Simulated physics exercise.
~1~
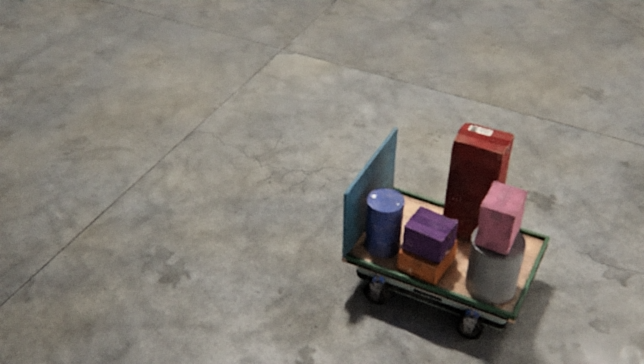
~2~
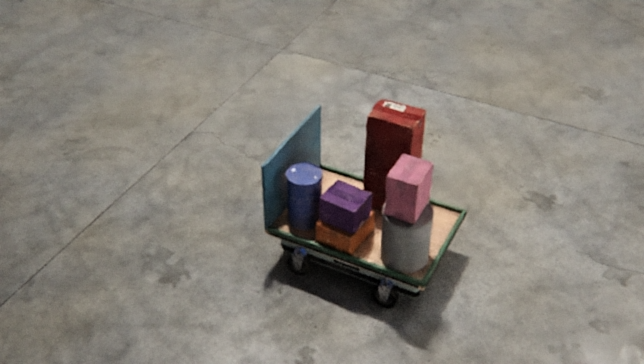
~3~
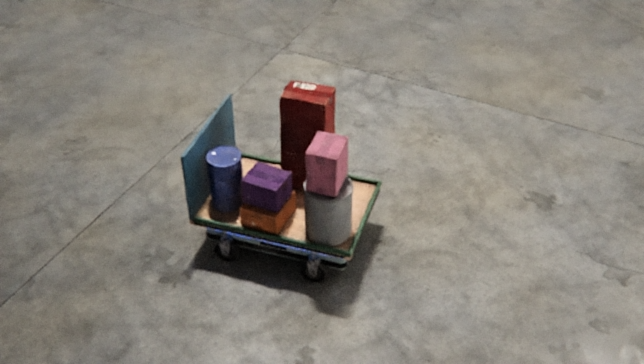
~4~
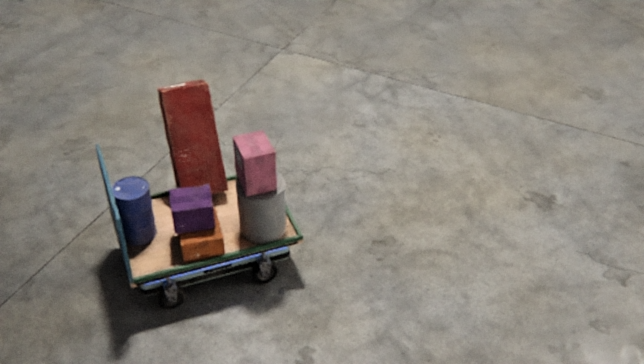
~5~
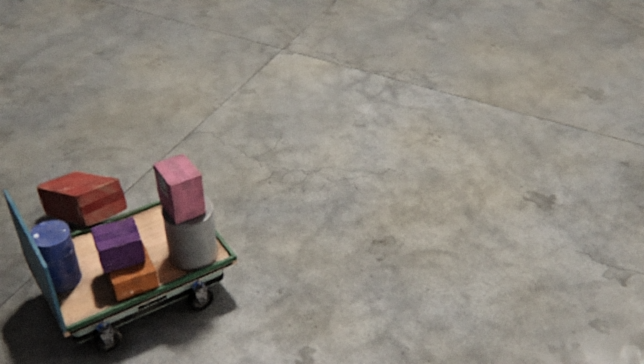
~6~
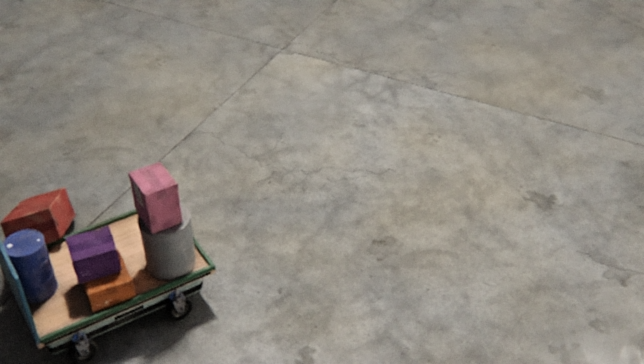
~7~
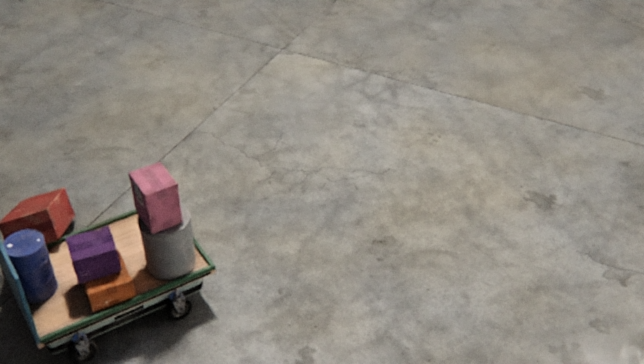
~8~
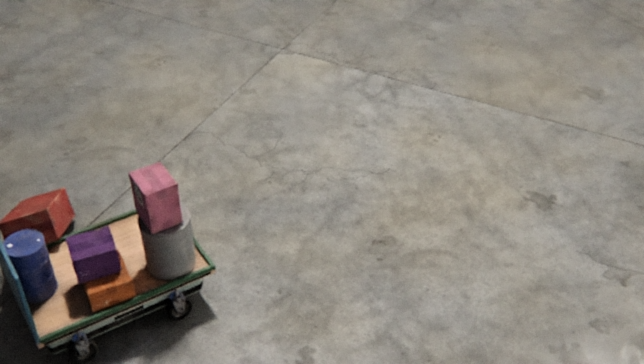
A flat cart carrying colorful boxes and cylinders rolled left across a concrete floor and swung into a curve, where the tall red box leaned and toppled off behind it; the cart then stopped at the lower left, the pink box still perched on the grey pail.
